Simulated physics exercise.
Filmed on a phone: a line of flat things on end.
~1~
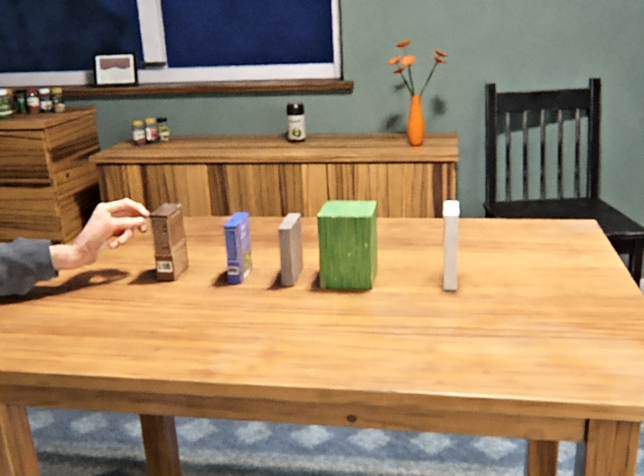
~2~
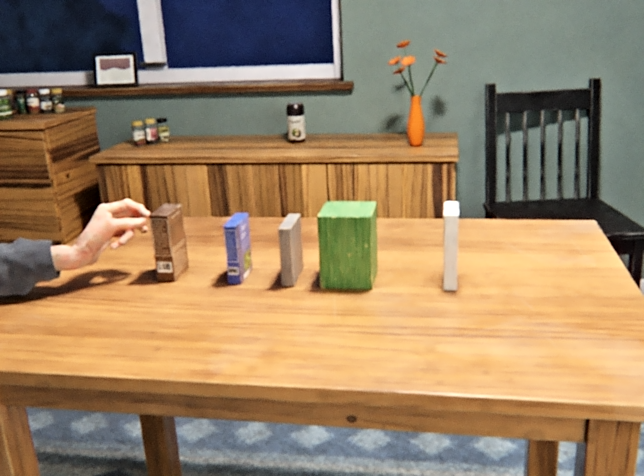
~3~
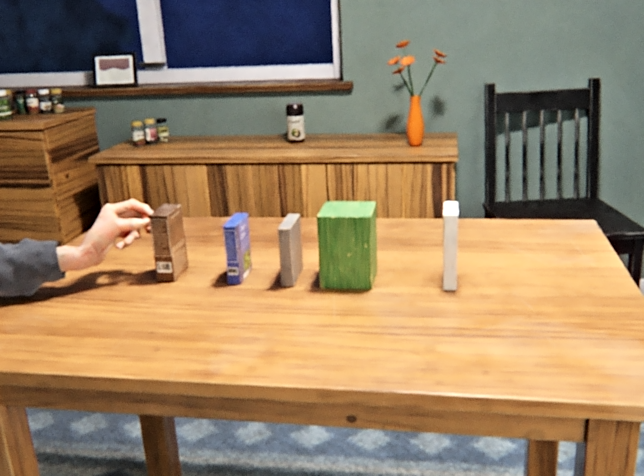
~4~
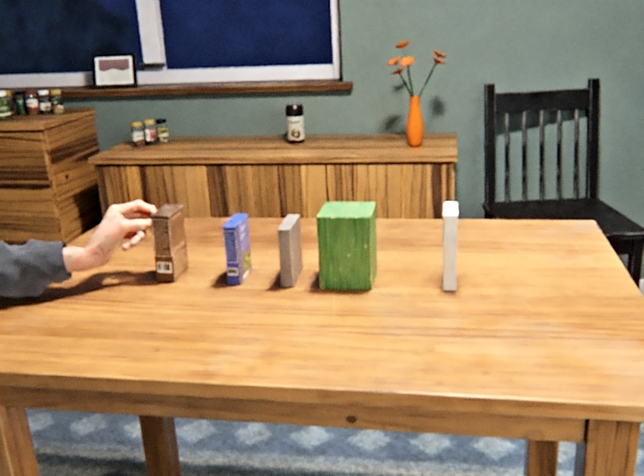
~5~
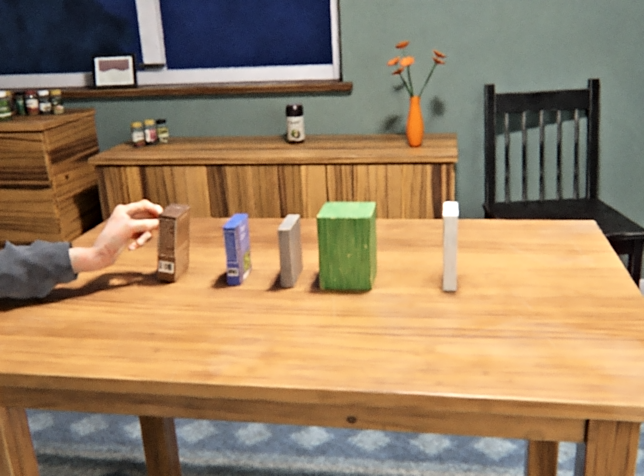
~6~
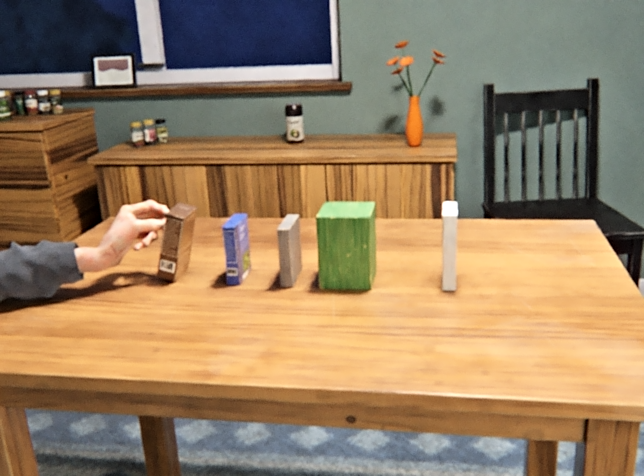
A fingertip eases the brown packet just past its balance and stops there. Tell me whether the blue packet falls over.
The blue packet tips over.
Then, 0.40 s later than the last frame, brown packet 78° over; blue packet tilted by 51° near (265, 255); grey block tilted by 20°.
Then, 1.40 s later than the last frame, brown packet 80° over; blue packet tilted by 62° near (269, 259); grey block tilted by 23°.
When it is over, lying over on the table, blue packet; left askew, grey block; green block as before. End places, in pixels of the last picture, blue packet near (264, 266).
